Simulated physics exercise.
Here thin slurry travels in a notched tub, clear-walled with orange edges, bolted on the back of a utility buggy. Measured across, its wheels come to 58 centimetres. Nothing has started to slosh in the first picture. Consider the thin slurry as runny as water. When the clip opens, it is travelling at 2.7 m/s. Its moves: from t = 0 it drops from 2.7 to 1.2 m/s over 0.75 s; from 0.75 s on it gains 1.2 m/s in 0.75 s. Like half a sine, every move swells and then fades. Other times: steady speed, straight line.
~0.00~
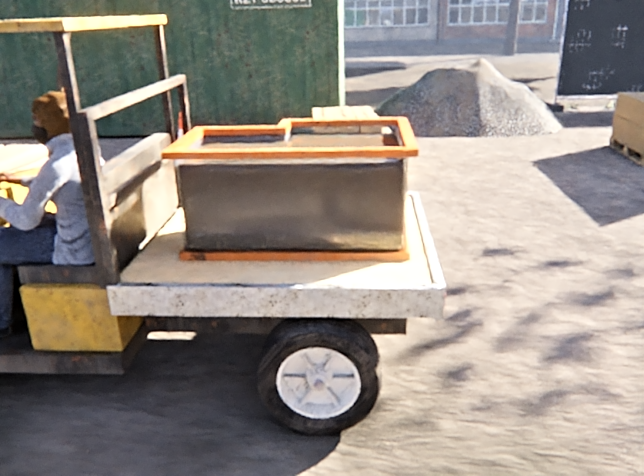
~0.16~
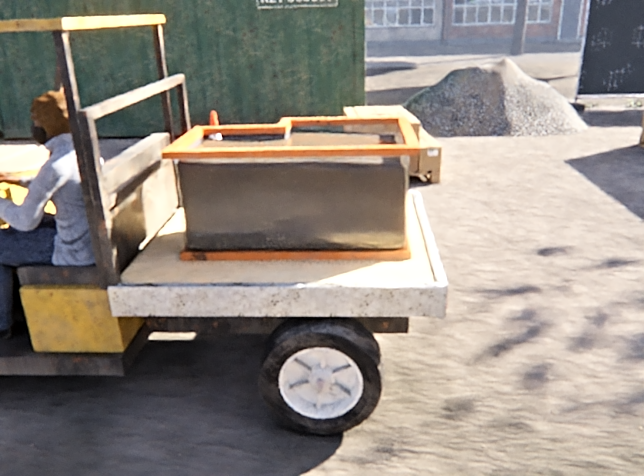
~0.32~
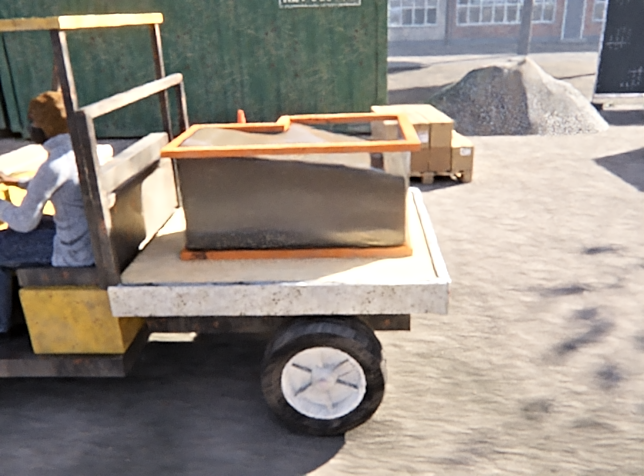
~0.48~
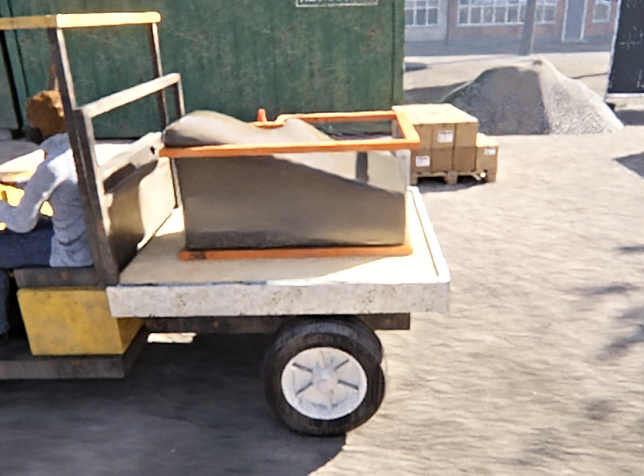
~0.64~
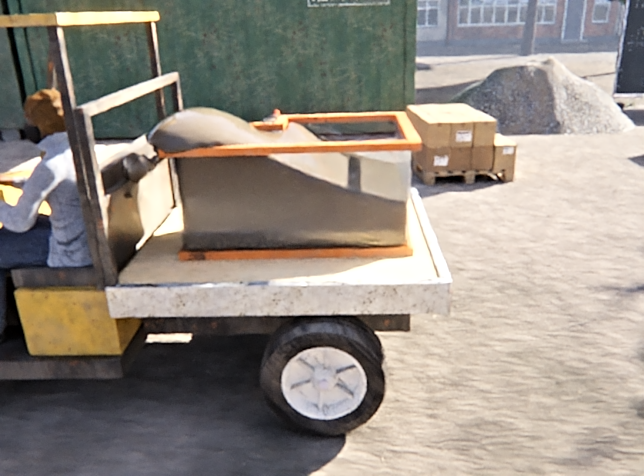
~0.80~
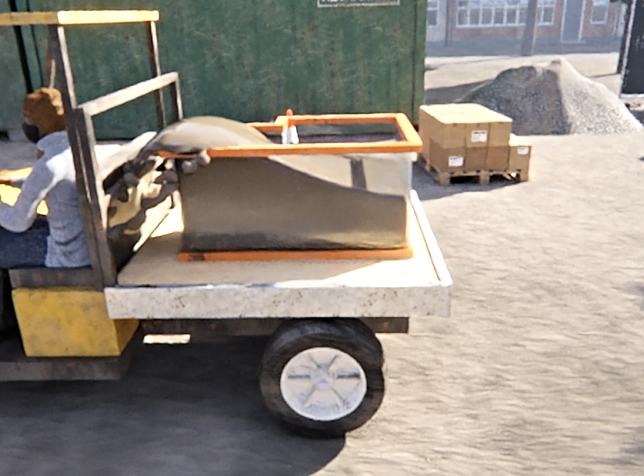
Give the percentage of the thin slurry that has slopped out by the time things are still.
Roughly 21 percent.
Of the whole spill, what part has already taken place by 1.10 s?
Roughly 40 per cent by then.
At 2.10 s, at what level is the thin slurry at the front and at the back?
The level sits near 62 cm in front and near 26 cm behind.
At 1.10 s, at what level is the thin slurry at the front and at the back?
Heights: Front 36 cm, then back 54 cm.
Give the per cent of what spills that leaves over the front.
I'd put it at about 50 percent of what spills.
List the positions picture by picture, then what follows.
In the first frame, level at the front (197, 161); level at the back (389, 159); still flat; the front is on the left, levels are read along the near wall; a wheel hub at (318, 389).
In the second frame, level at the front (197, 160); level at the back (390, 157); still flat.
In the third frame, level at the front (194, 141); level at the back (390, 171); rising 11° towards the front.
In the fourth frame, level at the front (191, 126); level at the back (390, 187); rising 19° towards the front and 4° towards the far side.
In the fifth frame, level at the front (189, 109); level at the back (390, 195); rising 24° towards the front.
In the sixth frame, level at the front (191, 122); level at the back (390, 191); rising 20° towards the front and 3° towards the near side; a wheel hub at (323, 390); thin slurry is coming over the front.
By 1.10 s front 35 cm, middle 32 cm, back 54 cm above the floor; the loss stands at 9 per cent, over the front.
By 1.60 s front 13 cm, middle 37 cm, back 49 cm above the floor; the loss stands at 15 per cent, over the front and the back.
By 2.10 s front 63 cm, middle 31 cm, back 25 cm above the floor; the loss stands at 18 per cent, over the front and the back.
By 4.49 s the loss stands at 21 per cent, over the front and the back, 58 of 277 litres.
